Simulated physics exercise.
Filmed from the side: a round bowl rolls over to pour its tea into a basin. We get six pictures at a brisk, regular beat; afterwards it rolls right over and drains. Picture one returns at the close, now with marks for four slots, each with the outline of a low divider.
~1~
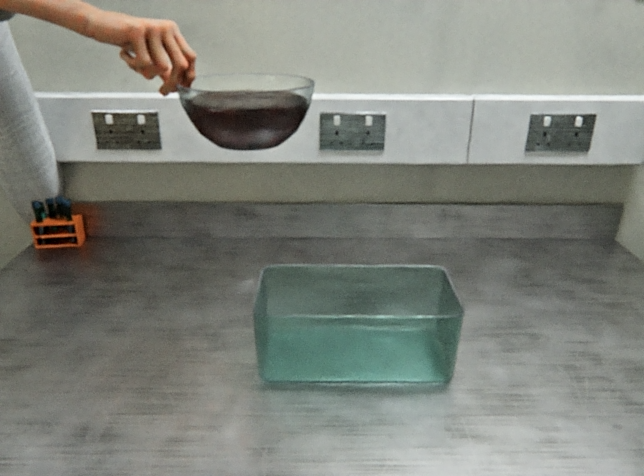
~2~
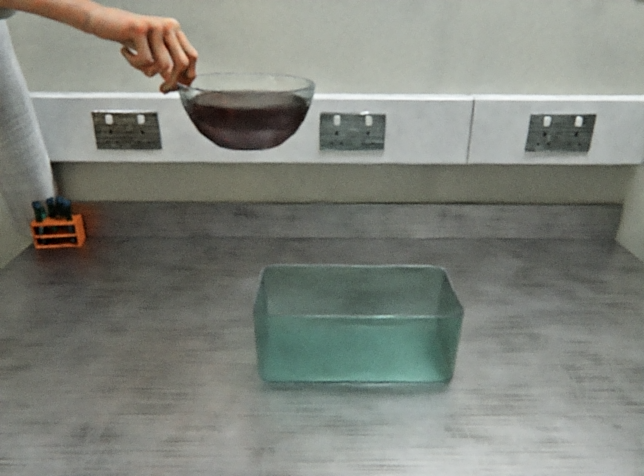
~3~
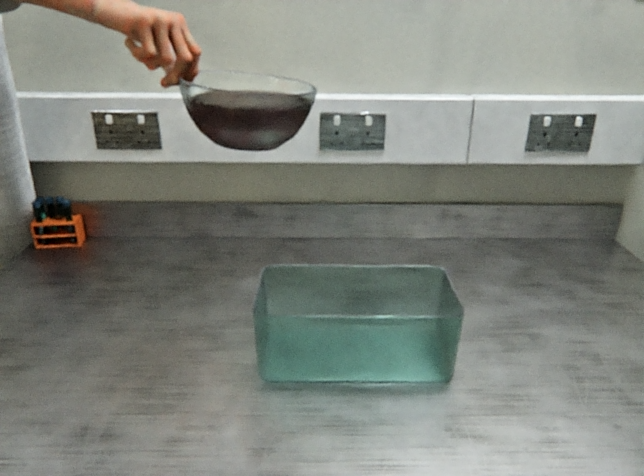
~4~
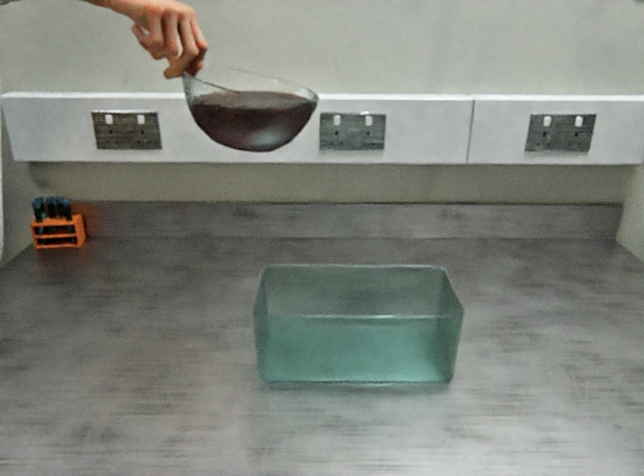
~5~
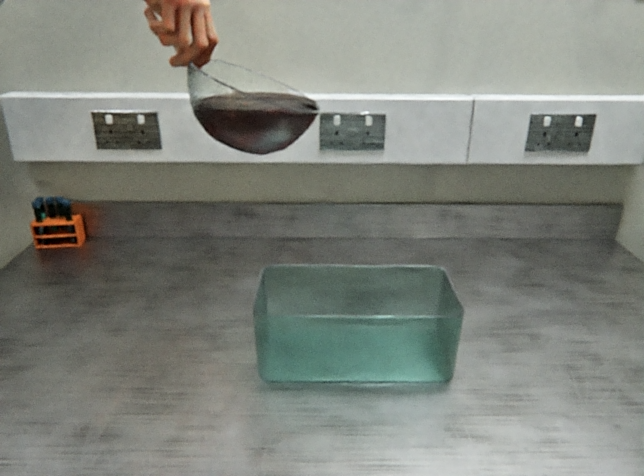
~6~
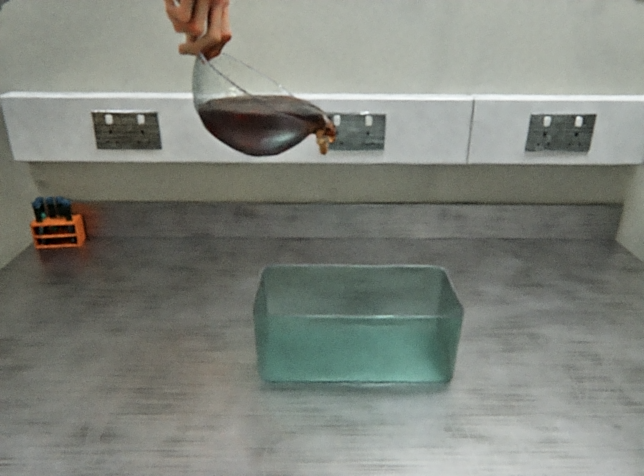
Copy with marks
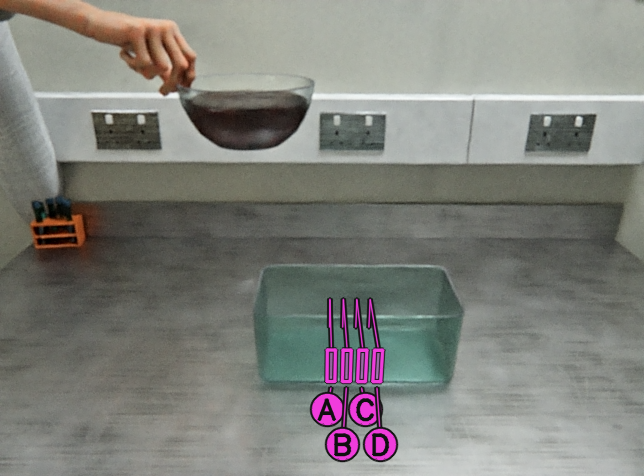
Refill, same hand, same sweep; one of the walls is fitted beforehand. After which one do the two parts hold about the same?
Take D.
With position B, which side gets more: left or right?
The right side.
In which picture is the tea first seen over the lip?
Picture 5.
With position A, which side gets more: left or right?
The right one.
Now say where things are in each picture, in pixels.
Upright, lip at (312, 82); basin from (259, 378) to (453, 379); nothing has left yet, in the first picture.
Upright, lip at (313, 83); nothing has left yet, in the second picture.
Tipped about 6°, lip at (315, 88); nothing has left yet, in the third picture.
Tipped about 12°, lip at (317, 97); nothing has left yet, in the fourth picture.
Tipped about 21°, lip at (319, 108); tea is over the lip, down to (319, 108), in the fifth picture.
Tipped about 32°, lip at (318, 121); tea is over the lip, down to (323, 149), in the sixth picture.
On the marked copy, A at (330, 387); B at (346, 387); C at (361, 387); D at (376, 387).
With A, about 10 % ends left of the wall and 88 % right of it.
With B, about 20 % ends left of the wall and 79 % right of it.
With C, about 30 % ends left of the wall and 68 % right of it.
With D, about 51 % ends left of the wall and 46 % right of it.
